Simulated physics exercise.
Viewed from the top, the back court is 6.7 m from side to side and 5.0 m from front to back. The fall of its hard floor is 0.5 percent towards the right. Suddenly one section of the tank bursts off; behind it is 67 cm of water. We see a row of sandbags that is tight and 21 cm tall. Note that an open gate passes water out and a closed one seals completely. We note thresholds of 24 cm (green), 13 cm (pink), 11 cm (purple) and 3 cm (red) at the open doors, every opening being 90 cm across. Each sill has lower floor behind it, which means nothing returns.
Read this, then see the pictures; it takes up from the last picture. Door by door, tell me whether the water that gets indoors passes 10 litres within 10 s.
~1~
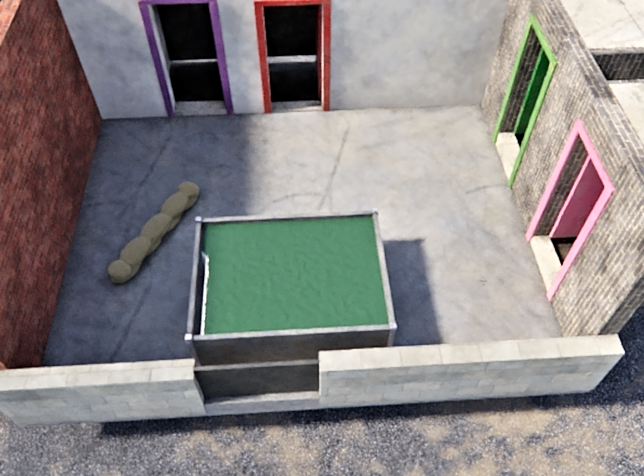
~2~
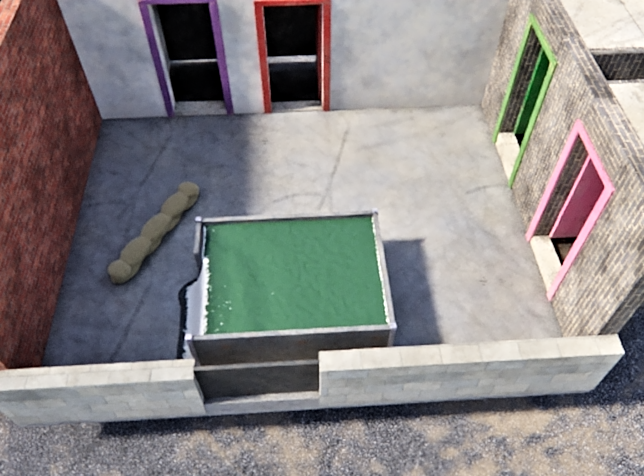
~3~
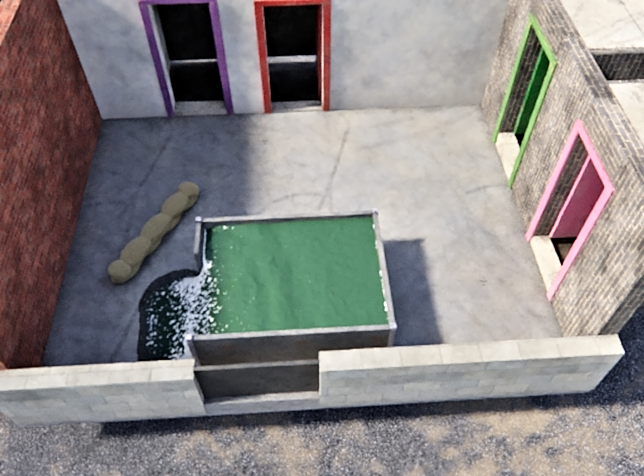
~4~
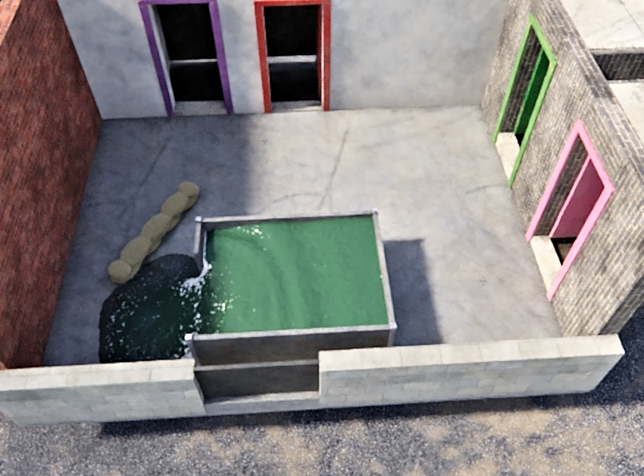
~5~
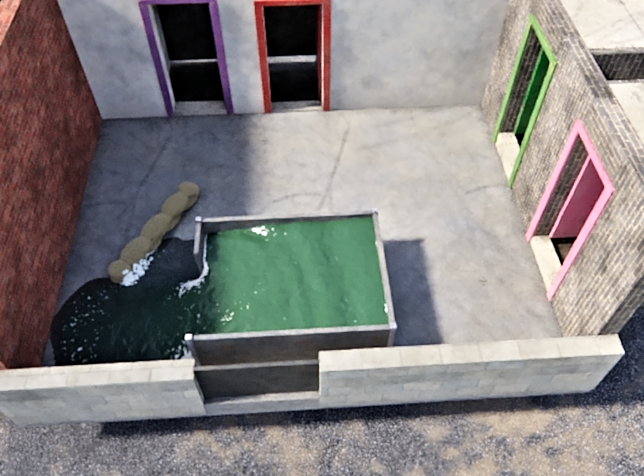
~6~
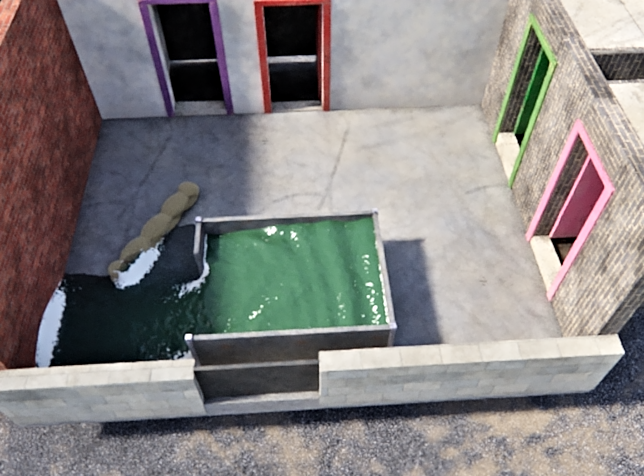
Here is the picture: At the green door it stays within 10 litres; at the pink door it stays within 10 litres; at the purple door it goes past 10 litres; at the red door it goes past 10 litres.
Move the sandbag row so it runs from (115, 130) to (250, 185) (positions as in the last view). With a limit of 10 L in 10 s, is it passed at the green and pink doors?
Note - green: Limit held; pink: Limit held.
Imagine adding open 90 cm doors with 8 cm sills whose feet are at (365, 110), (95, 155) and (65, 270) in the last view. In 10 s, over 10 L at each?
Check each in turn: The first fails, the second succeeds, the third succeeds.
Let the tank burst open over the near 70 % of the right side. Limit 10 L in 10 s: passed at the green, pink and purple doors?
Green: Within the limit; pink: Exceeding the limit; purple: Within the limit.
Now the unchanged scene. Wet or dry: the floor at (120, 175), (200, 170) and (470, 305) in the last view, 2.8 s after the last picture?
First spot submerged, second submerged, third not yet wet.
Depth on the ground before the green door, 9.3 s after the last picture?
Reading: Close to 12.5 cm.
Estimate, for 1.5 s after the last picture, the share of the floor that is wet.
30 %.
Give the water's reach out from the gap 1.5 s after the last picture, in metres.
About 4.2 m.
Then, 0.7 s after the last picture water covers 15 % of the floor and is deepest (55 cm) near (35, 395); green door not reached, pink door not reached, purple door not reached, red door not reached.
Then, 1.5 s after the last picture water covers 30 % of the floor and is deepest (47 cm) near (35, 395); green door not reached, pink door not reached, purple door not reached, red door not reached.
Then, 2.8 s after the last picture water covers 45 % of the floor and is deepest (29 cm) near (102, 126); green door not reached, pink door not reached, purple door 21 cm at the sill, 16 L in, red door 3 cm at the sill, 0 L in.
Then, 5.3 s after the last picture water covers 80 % of the floor and is deepest (23 cm) near (478, 118); green door 8 cm at the sill, 0 L in, pink door 5 cm at the sill, 0 L in, purple door 13 cm at the sill, 72 L in, red door 8 cm at the sill, 14 L in.
Then, 9.3 s after the last picture water covers 90 % of the floor and is deepest (18 cm) near (477, 370); green door 12 cm at the sill, 0 L in, pink door 8 cm at the sill, 0 L in, purple door 7 cm at the sill, 75 L in, red door 5 cm at the sill, 48 L in.
